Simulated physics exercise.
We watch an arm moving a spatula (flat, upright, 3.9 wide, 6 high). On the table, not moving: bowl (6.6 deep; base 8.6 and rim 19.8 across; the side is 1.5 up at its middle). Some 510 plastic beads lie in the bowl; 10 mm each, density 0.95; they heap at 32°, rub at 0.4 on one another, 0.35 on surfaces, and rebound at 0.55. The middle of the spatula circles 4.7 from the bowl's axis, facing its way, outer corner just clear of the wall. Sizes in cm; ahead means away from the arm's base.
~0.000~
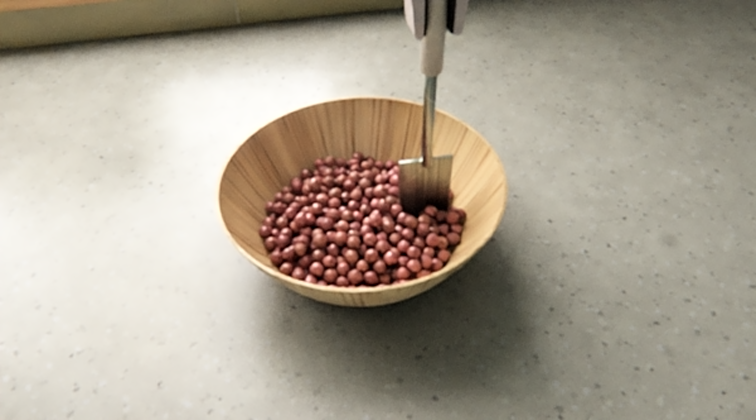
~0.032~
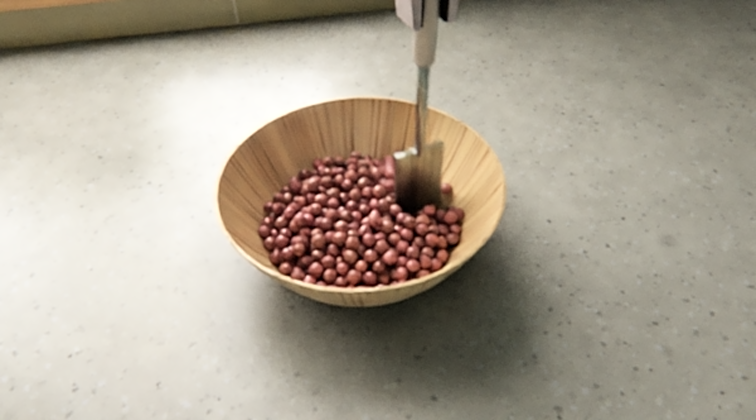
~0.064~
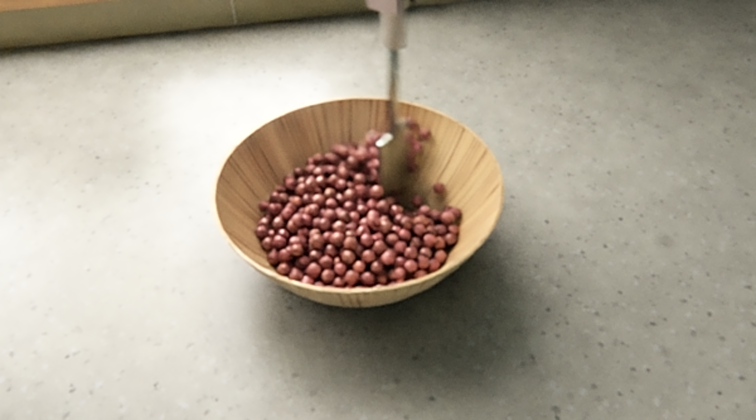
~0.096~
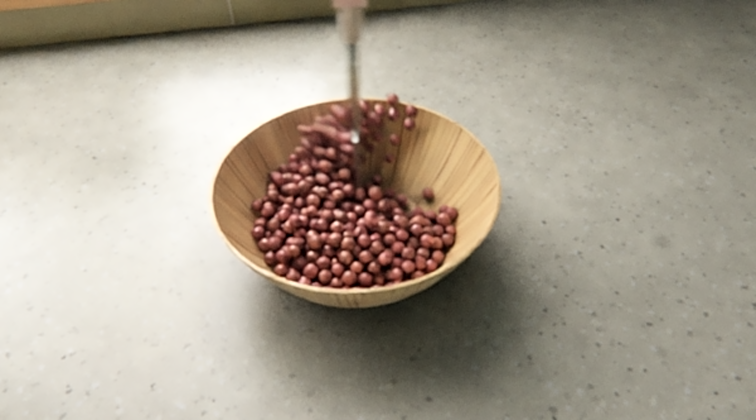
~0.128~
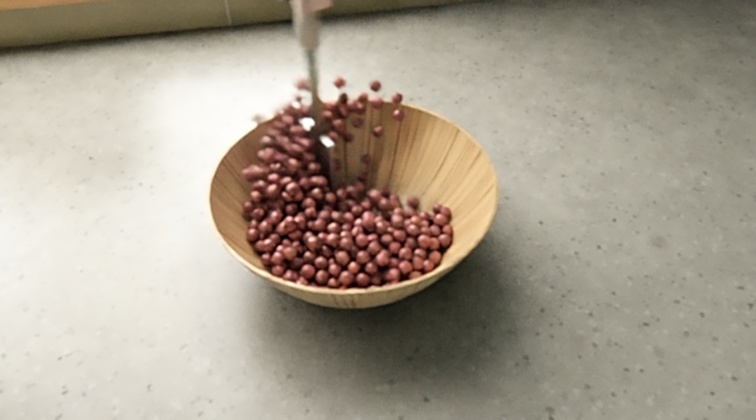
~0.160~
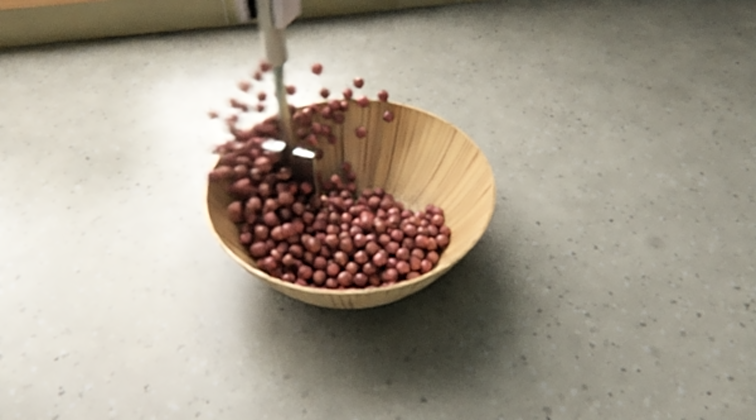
We see an arm sweep a spatula leftward along the far side of a wooden bowl of dark red beads on a gray countertop, pushing them up the left side and tossing some into the air above the rim.
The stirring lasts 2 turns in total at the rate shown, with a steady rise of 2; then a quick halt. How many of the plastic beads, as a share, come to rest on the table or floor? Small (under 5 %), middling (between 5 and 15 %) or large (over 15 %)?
A large share, over 15 %, ends on the table or floor.
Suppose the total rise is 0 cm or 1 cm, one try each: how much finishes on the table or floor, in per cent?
About 40 and 30 per cent.
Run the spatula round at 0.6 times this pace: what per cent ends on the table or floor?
Some 5 per cent.
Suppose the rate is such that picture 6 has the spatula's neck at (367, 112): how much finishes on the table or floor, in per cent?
Some 0 per cent.
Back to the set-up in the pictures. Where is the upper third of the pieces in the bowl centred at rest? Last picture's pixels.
At about (345, 218).
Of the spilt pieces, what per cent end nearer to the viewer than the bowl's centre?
About 60 per cent.
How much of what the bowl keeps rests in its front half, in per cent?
Roughly 50 per cent.
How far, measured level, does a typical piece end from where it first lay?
Roughly 8 cm.
After 0.37 s, 7° round, highest piece 11 above the table; 412 in the bowl, 57 on the table or floor, 43 in flight or on the tool.
After 0.58 s, 228° round, highest piece 8 above the table; 390 in the bowl, 118 on the table or floor, 4 in flight or on the tool.
After 0.89 s, 0° round, highest piece 5 above the table; 388 in the bowl, 124 on the table or floor.
After 1.59 s, 0° round, highest piece 5 above the table; 388 in the bowl, 124 on the table or floor.
In the end, 388 in the bowl, 124 on the table or floor. That is 24 % on the table or floor.
